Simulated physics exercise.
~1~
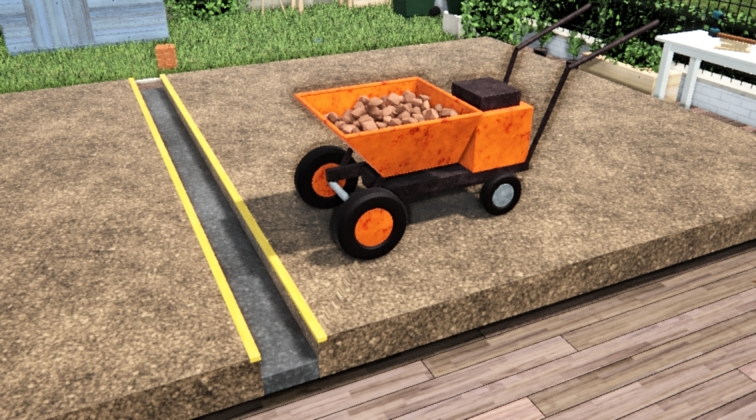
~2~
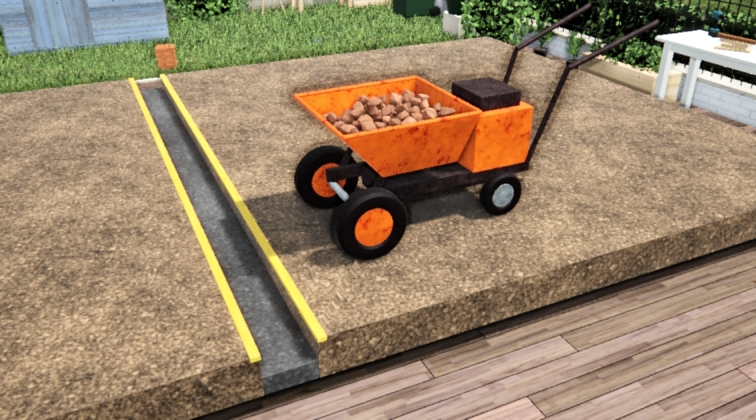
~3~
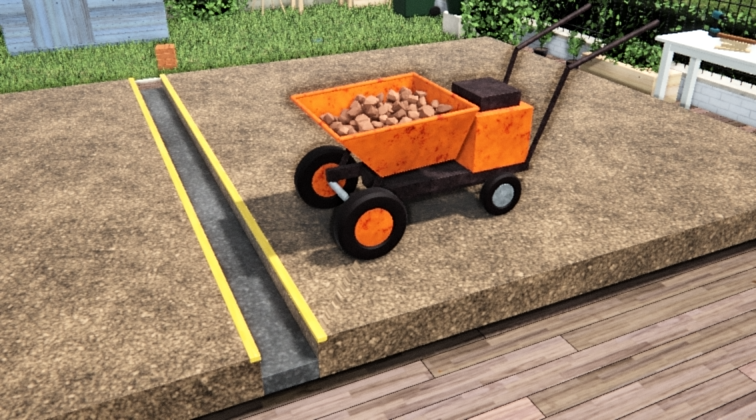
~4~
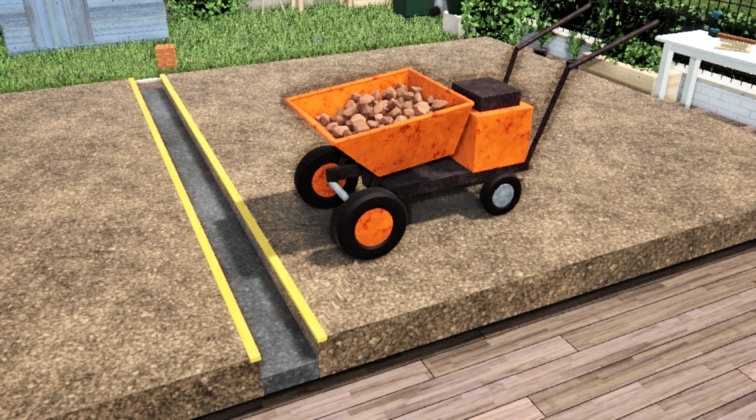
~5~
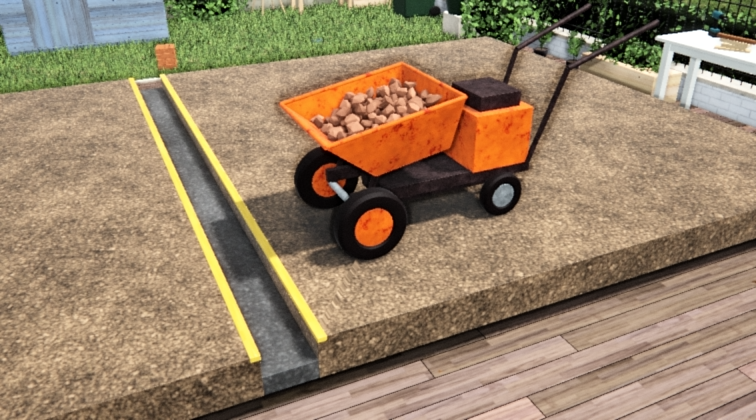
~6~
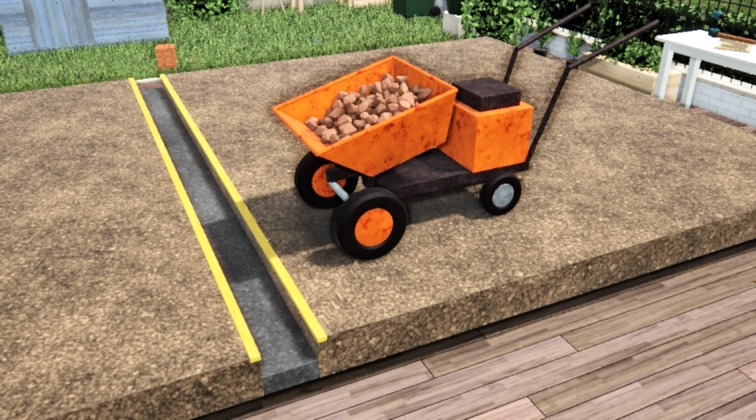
In the video, an orange power barrow loaded with lumps of rubble stands beside a narrow trench edged with yellow boards. Its skip is level at first, then gradually tilts forward to the left while the wheels stay in place.
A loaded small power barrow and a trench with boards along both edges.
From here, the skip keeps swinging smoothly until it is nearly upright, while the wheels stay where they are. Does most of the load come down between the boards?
Yes, the majority.
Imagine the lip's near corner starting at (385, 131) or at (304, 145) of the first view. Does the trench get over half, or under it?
Well, the first try gives the bigger portion, and the second gives a smaller portion.
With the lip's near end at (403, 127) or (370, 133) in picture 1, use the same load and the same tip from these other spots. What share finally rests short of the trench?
Result: Try 1 = 40 %, try 2 = 10 %.
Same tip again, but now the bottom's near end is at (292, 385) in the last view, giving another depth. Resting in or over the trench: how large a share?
That would give roughly 80 percent.
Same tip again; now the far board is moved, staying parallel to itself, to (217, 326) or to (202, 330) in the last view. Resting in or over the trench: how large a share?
I'd say some 90 in a hundred, followed by 100 in a hundred.
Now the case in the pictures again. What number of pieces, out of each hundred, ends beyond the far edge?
I'd put it at some 35 per cent of the load.
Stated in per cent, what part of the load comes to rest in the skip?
It works out near 0 percent.
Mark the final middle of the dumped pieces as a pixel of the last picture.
Centre at rest, last view: Approx. (227, 255).
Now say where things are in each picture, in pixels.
Lip of the skip near (344, 138), level; top of the load near (401, 110), lumps of rubble; first edge of the trench near (301, 303); far edge near (239, 320), the trench under half as wide as the skip, and about half as deep as wide, in the first picture.
Lip of the skip near (343, 138), level; top of the load near (401, 110), in the second picture.
Lip of the skip near (339, 140), tipped barely; top of the load near (410, 115), in the third picture.
Lip of the skip near (334, 143), tipped a little; top of the load near (405, 112), in the fourth picture.
Lip of the skip near (326, 148), tipped a little; top of the load near (399, 109), in the fifth picture.
Lip of the skip near (318, 154), tipped clearly; top of the load near (396, 98); first edge of the trench near (301, 303); far edge near (239, 320), in the sixth picture.
Shortly afterwards, skip tipped steeply; the whole lot in the skip.
Next, skip tipped right over; the bulk in the skip; a little in or heaped over the trench; only a few beyond it; only a few falling.
Some moments later, skip tipped right over; a little in the skip; near two thirds in or heaped over the trench; near a third beyond it.
In the end, skip tipped right over; only a few short of the trench; near two thirds in or heaped over the trench; near a third beyond it.
